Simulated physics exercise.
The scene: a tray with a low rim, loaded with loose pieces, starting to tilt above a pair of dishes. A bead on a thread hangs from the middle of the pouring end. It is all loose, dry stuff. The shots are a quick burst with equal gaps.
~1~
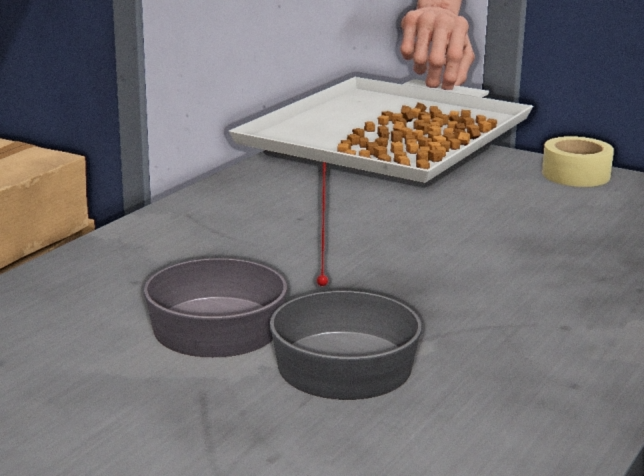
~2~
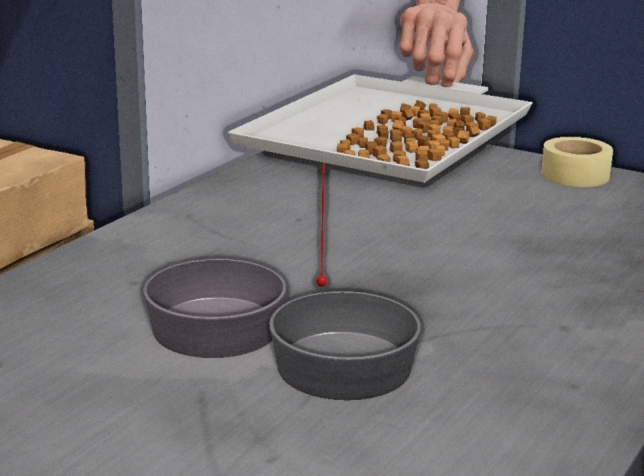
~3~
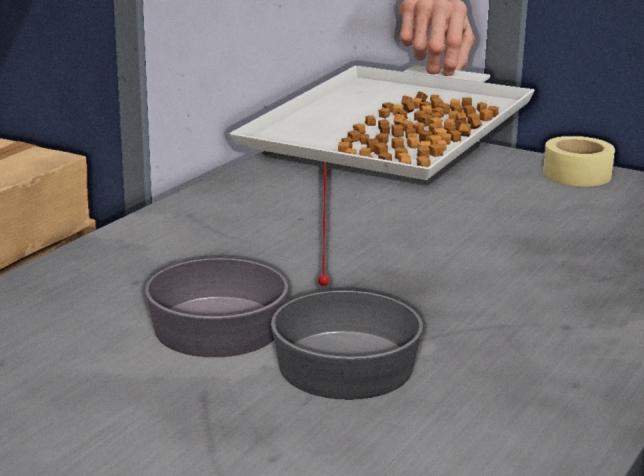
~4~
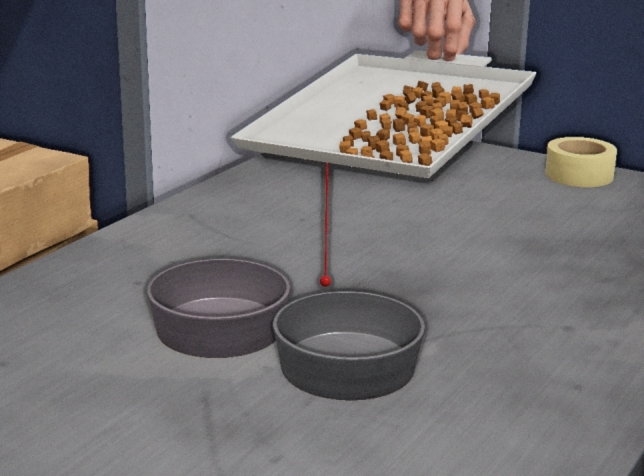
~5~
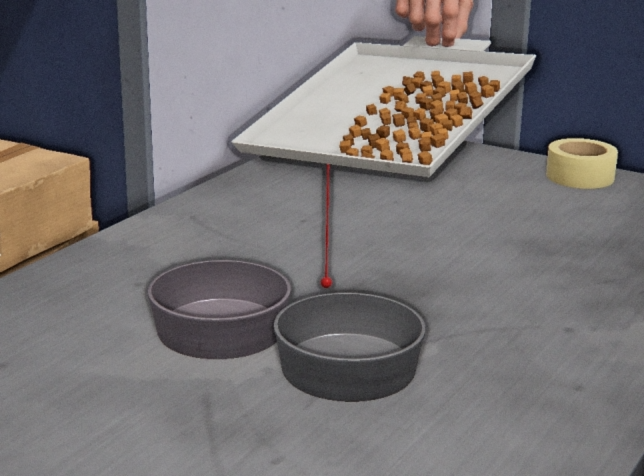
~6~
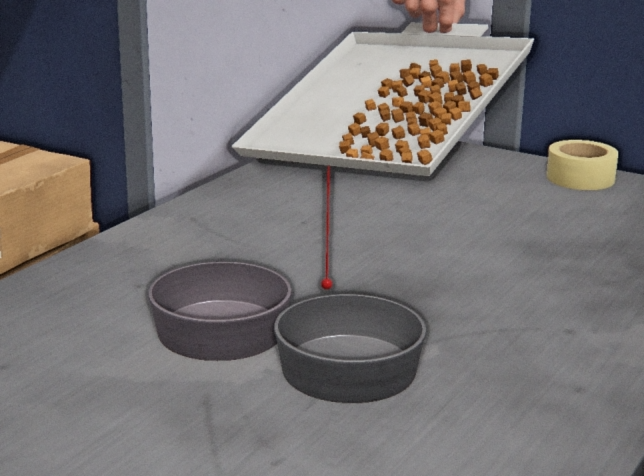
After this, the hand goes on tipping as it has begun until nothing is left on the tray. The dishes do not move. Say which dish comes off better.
The left-hand dish gets more.
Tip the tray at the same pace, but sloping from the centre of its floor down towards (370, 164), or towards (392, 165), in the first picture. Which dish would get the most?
First the right dish, then the right dish.
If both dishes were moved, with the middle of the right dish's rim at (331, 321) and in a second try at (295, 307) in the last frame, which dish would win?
The first try: The left-hand dish. The second: The right-hand dish.
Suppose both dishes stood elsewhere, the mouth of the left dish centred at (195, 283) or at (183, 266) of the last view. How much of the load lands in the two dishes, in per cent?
Near 90 % and 80 %.
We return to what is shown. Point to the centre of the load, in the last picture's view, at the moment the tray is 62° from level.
Near (323, 142).
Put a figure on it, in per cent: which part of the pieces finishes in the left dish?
It comes to 70 per cent or so.
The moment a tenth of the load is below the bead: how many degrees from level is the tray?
At some 70 degrees.
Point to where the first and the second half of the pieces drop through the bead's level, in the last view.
Around (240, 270) and then (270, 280).
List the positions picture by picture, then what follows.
In the first frame, corners of the pouring end (236, 130) and (426, 168), level; middle of the load (418, 135), brown sugar cubes; left dish (174, 330); right dish (307, 370); bead on its thread (322, 281).
In the second frame, corners of the pouring end (235, 131) and (425, 168), level; middle of the load (417, 134).
In the third frame, corners of the pouring end (236, 133) and (426, 166), tipped barely, lowest at the left corner; middle of the load (418, 128).
In the fourth frame, corners of the pouring end (238, 136) and (427, 164), tipped a little, lowest at the left corner; middle of the load (420, 121).
In the fifth frame, corners of the pouring end (238, 140) and (427, 164), tipped a little, lowest at the left corner; middle of the load (420, 114).
In the sixth frame, corners of the pouring end (238, 144) and (426, 163), tipped clearly, lowest at the left corner; middle of the load (419, 108); left dish (178, 333); right dish (312, 374).
Just after the last frame, tray tipped steeply; almost all on the tray; about a tenth in the air.
A moment on, tray tipped past a quarter turn; about a tenth on the tray; about a tenth in the right dish; roughly half in the left dish; just a few outside both; roughly a quarter in the air.
Further on, tray tipped past a quarter turn; roughly a quarter in the right dish; roughly two thirds in the left dish; about a tenth outside both.
When it is over, tray tipped past a quarter turn; roughly a quarter in the right dish; roughly two thirds in the left dish; about a tenth outside both.
